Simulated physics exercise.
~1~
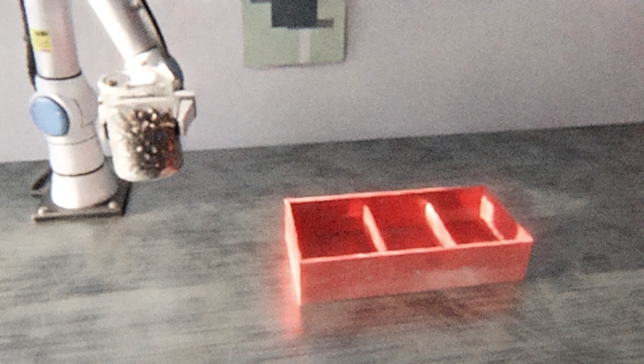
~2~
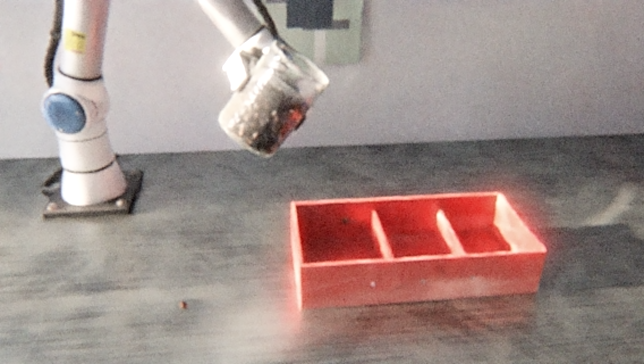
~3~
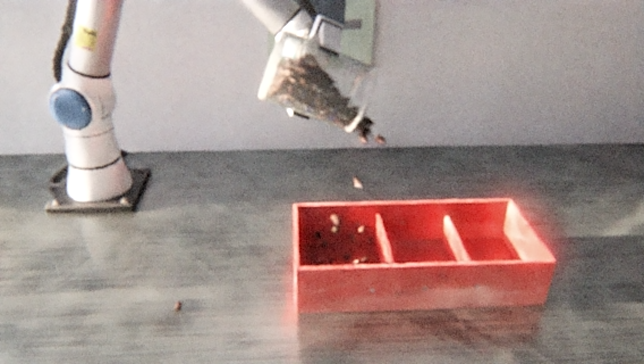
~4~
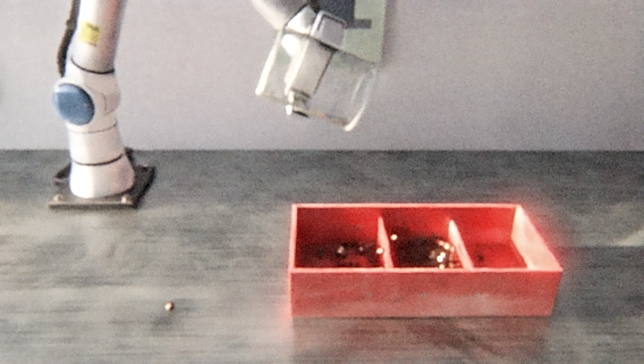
On a grey tabletop, a robot arm carried a clear cup of dried beans to the right and tipped it over a red box with three compartments, spilling beans into the left and middle sections, while one lay on the table.
